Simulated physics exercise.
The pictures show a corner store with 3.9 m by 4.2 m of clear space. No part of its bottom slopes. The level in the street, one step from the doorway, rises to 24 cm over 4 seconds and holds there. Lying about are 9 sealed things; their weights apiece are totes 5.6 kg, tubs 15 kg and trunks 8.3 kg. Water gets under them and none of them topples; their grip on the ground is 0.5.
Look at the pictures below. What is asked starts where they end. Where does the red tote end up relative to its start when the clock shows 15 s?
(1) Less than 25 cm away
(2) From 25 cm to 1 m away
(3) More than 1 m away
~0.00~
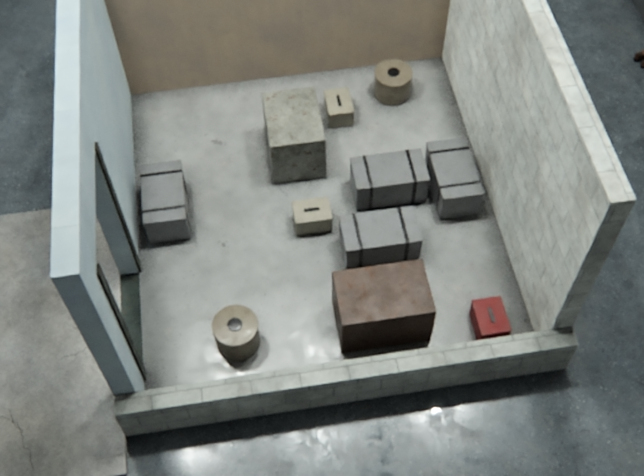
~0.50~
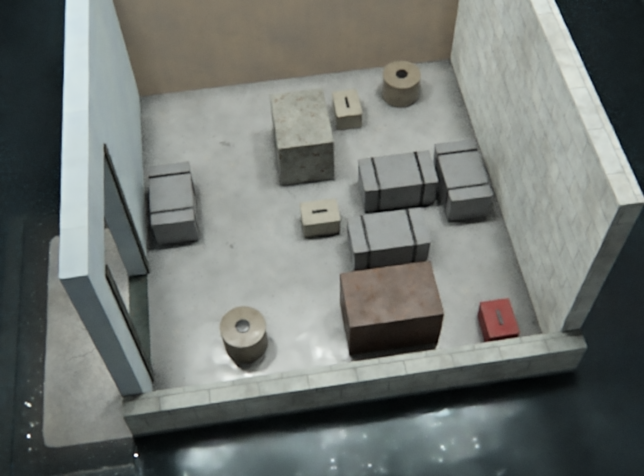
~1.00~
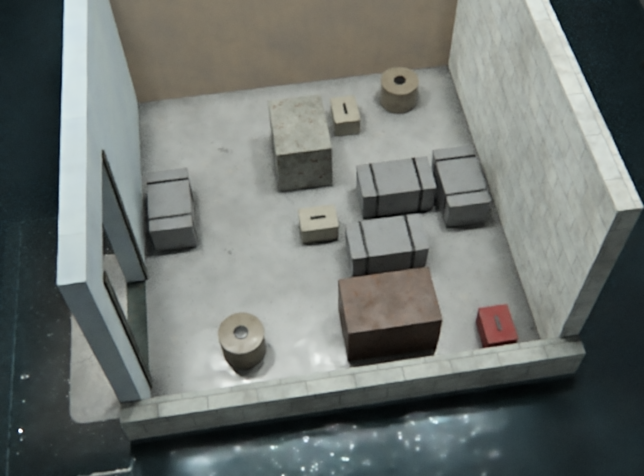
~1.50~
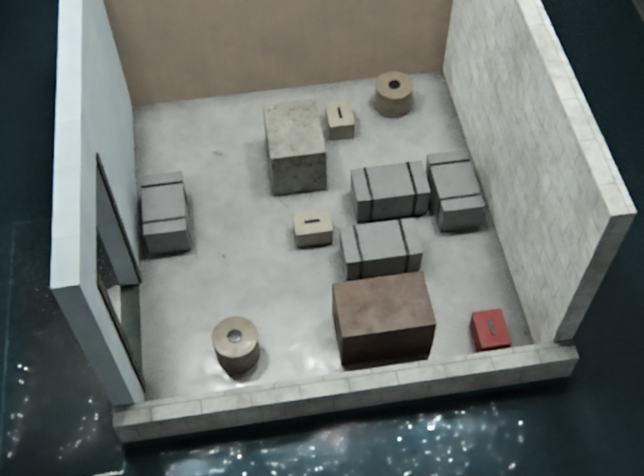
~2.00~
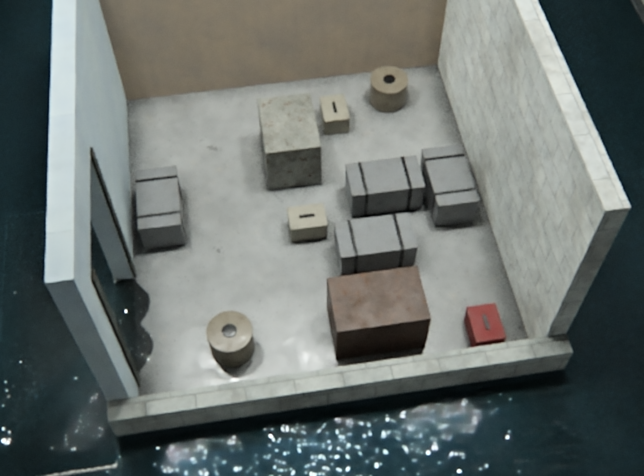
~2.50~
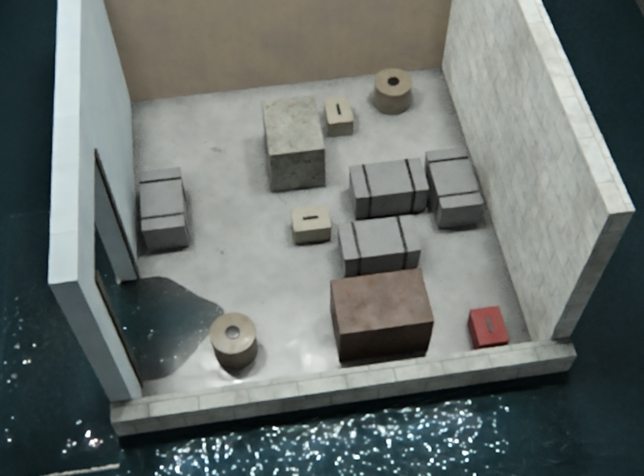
3.
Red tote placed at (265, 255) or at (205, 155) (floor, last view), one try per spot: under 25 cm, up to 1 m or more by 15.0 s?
So, one try each: It goes a long distance the first time and goes a long distance the second.
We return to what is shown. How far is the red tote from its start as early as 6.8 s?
I'd put it at around 50 cm.
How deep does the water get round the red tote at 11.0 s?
Around 13 cm.
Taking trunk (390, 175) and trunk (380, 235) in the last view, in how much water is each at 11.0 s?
Depth approx. 9 cm / 9 cm.
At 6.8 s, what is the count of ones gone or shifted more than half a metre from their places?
By my tally, 4.
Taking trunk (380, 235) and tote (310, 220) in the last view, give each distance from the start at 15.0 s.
100 cm and 200 cm respectively.
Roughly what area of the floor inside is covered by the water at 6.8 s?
Roughly 12 m2 of it is wet.
After 3.5 s the red tote is near (490, 325), 0.0 m from its start, aground; 0 afloat.
After 6.8 s the red tote is near (472, 285), 0.5 m from its start, afloat; 4 afloat.
After 11.0 s the red tote is near (432, 144), 2.3 m from its start, afloat; 7 afloat.
After 15.0 s the red tote is near (287, 105), 3.5 m from its start, afloat; 9 afloat.
